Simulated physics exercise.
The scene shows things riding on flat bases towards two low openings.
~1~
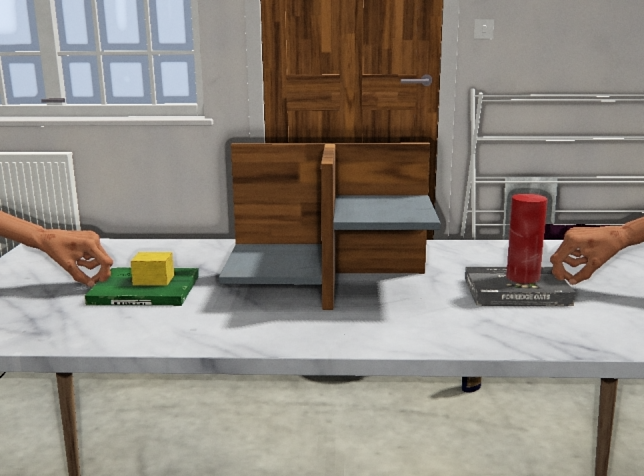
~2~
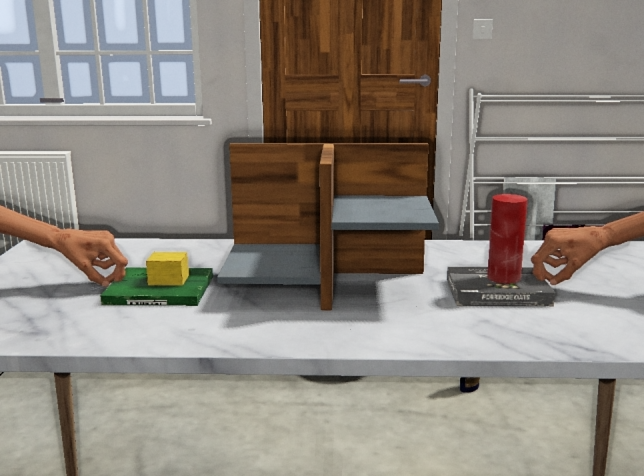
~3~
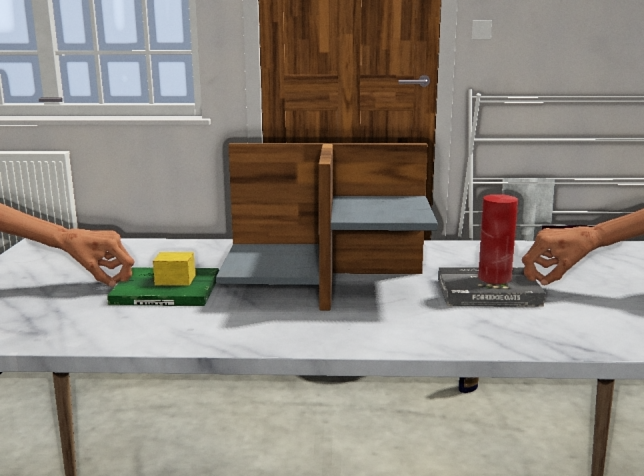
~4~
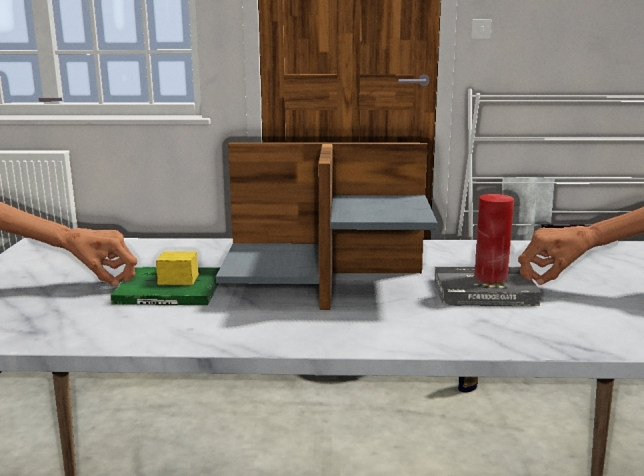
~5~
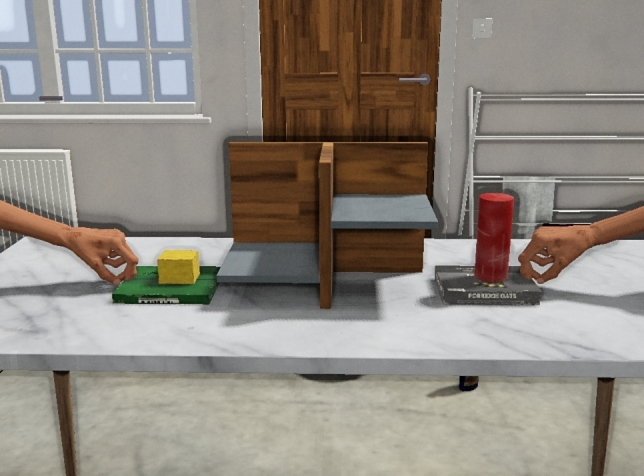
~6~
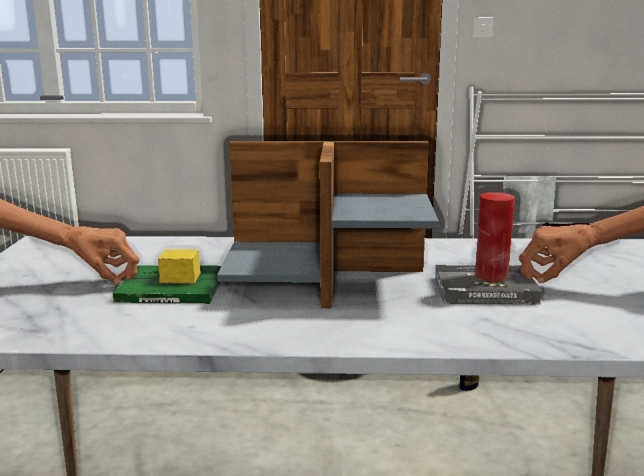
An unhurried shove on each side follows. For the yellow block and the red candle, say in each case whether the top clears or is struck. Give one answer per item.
In order: Yellow block: Bumps; red candle: Bumps.
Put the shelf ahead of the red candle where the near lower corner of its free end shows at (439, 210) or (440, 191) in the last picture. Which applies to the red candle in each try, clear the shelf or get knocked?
The red candle strikes the shelf; rides in untouched.
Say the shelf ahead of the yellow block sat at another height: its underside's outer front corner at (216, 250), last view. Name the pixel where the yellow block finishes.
Near (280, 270).
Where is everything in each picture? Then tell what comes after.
Hands sliding the things forward; yellow block (153, 269); red candle (526, 238); grey packet (517, 285), in the first frame.
Hands sliding the things forward; red candle (507, 239); shelf (327, 223), in the second frame.
Hands sliding the things forward; yellow block (175, 269); green box (167, 286), in the third frame.
Hands sliding the things forward; red candle (494, 239); grey packet (485, 285), in the fourth frame.
Hands sliding the things forward; yellow block (179, 267); shelf (327, 222), in the fifth frame.
Hands sliding the things forward; yellow block (180, 266); red candle (494, 237); green box (171, 283), in the sixth frame.
Then, 1.18 s after the last picture, yellow block pushed back on its carrier near (209, 267); red candle tipped 20° from how it was near (441, 234).
Then, 1.60 s after the last picture, yellow block pushed back on its carrier near (208, 267); red candle on its side near (456, 265).
At rest, the yellow block strikes the shelf, near (210, 272); the red candle strikes the shelf, near (459, 267).
